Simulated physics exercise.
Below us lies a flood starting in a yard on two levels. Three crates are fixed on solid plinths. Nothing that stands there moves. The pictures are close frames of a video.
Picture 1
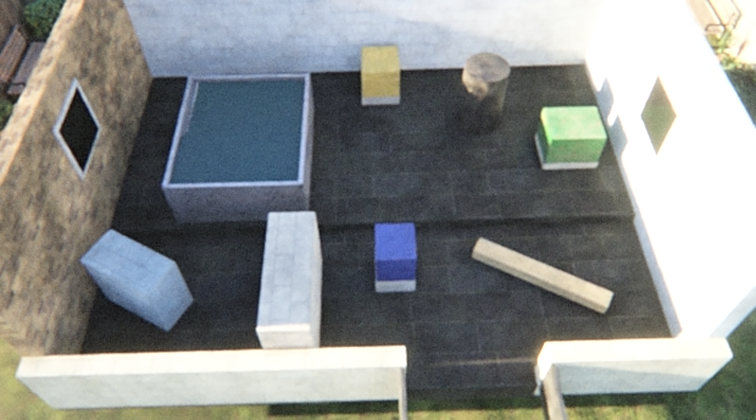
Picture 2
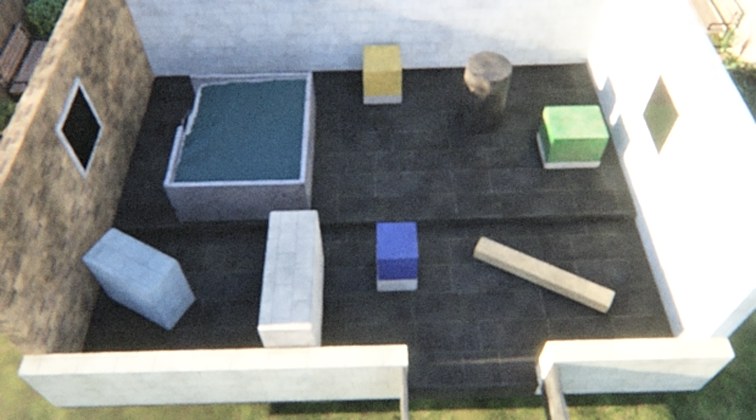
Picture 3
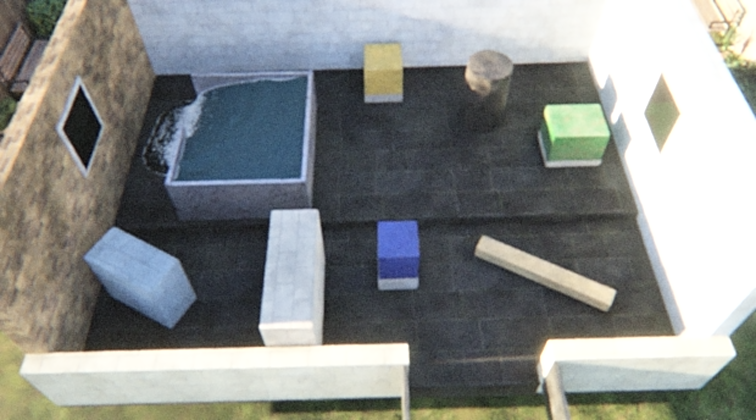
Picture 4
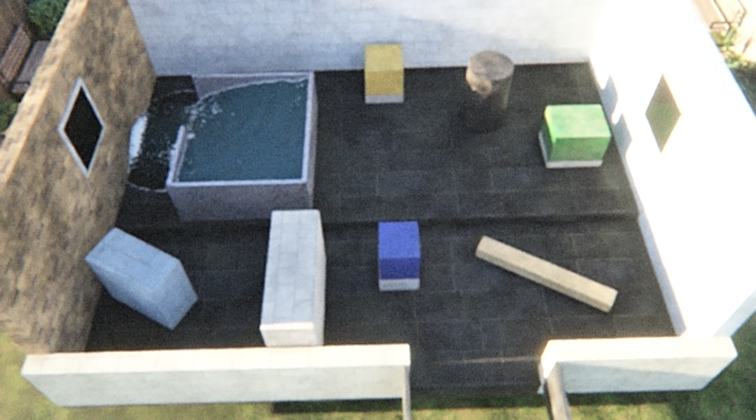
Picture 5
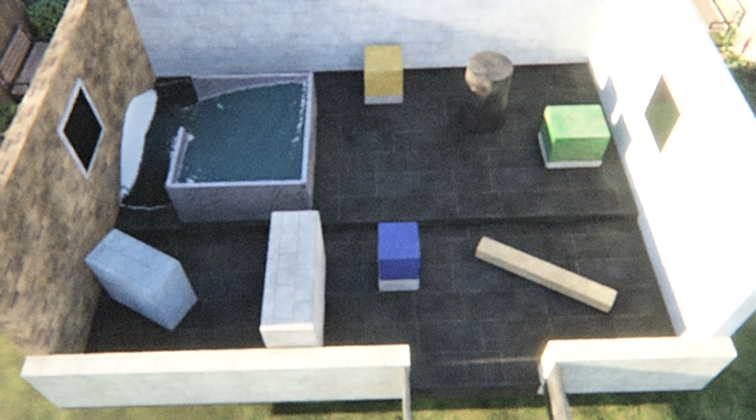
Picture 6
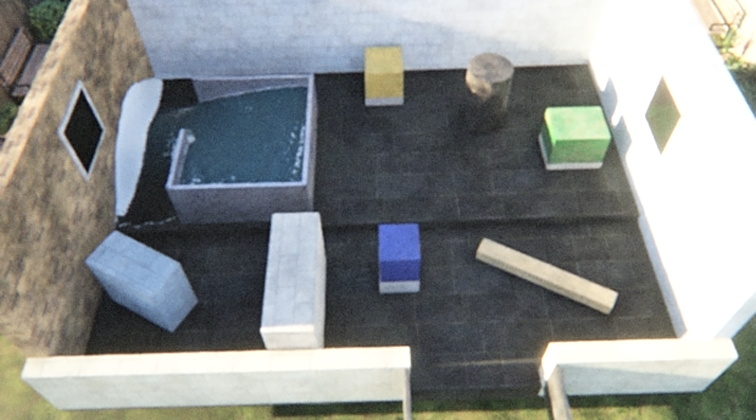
A large grey-walled tank of dark teal water stands at the back left of a walled yard with black paving on two levels, seen from high above. Yellow and green blocks and a stump stand to its right, with pale blue, white and blue blocks and a beam in front. Water breaks out of the tank's left side, spreads across the paving and surges foaming against the brown wall.
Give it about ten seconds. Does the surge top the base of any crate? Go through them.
In the end: The yellow crate is wetted; the green crate escapes dry; the blue crate escapes dry.
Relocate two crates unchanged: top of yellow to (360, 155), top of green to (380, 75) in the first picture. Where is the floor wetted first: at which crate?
It is the one in green.
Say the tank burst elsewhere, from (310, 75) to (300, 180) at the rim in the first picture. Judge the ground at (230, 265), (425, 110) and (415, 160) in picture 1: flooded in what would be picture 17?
One after the other: Not flooded, covered, wet.
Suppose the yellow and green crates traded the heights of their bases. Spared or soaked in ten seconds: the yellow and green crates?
One by one: Yellow crate gets wet; green crate is spared.
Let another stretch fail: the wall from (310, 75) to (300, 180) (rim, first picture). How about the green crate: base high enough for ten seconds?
The green one takes water.
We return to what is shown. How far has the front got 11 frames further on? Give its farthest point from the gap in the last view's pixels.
At about (77, 383).
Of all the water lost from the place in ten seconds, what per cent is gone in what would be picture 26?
Some 0 per cent.
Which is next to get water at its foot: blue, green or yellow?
I say the yellow crate.
A moment on, water covers 15 % of the floor; the yellow crate not reached, the green crate not reached, the blue crate not reached.
Next, water covers 25 % of the floor; the yellow crate water round its plinth, the green crate not reached, the blue crate not reached.
Then, water covers 45 % of the floor; the yellow crate water round its plinth, the green crate not reached, the blue crate not reached.
Later, water covers 80 % of the floor; the yellow crate water round its plinth, the green crate water round its plinth, the blue crate water round its plinth.
In the end, water covers 90 % of the floor; the yellow crate was topped, the green crate stayed above the water, the blue crate stayed above the water.
